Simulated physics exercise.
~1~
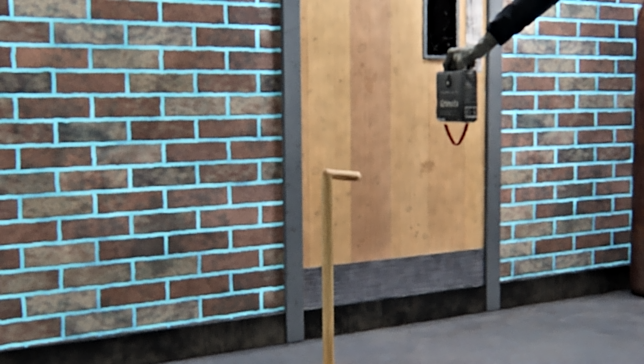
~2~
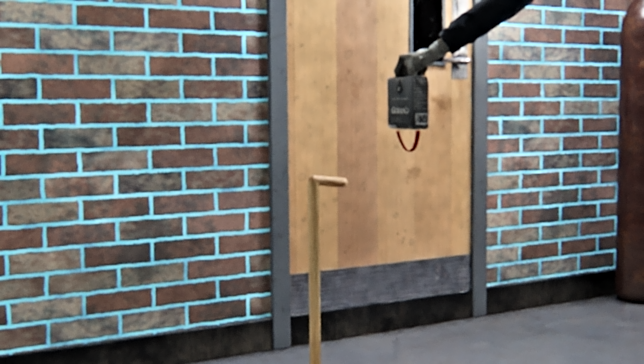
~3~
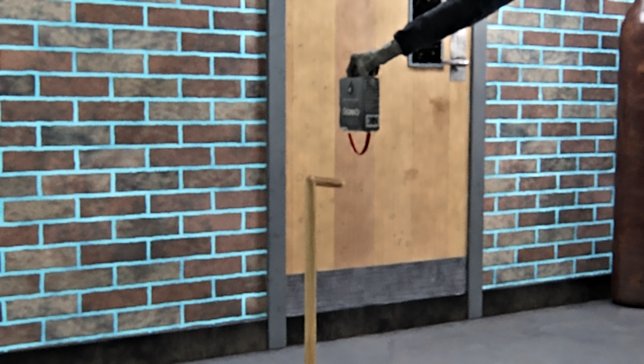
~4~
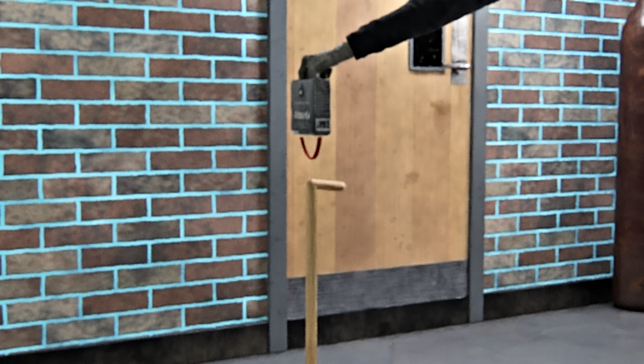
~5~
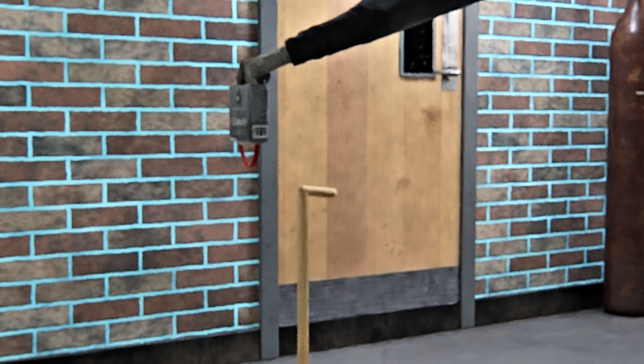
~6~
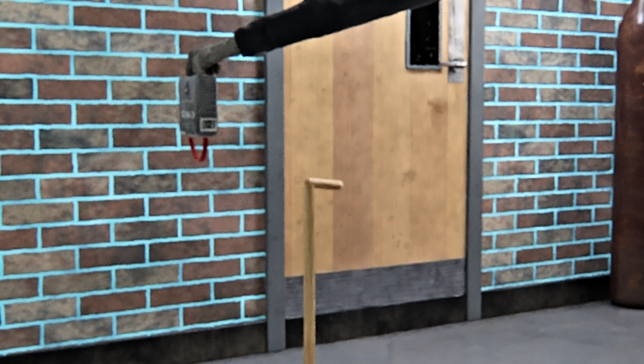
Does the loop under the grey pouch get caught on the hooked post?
No, the loop does not catch. The pouch passes over the post and ends up clear of it on the left.
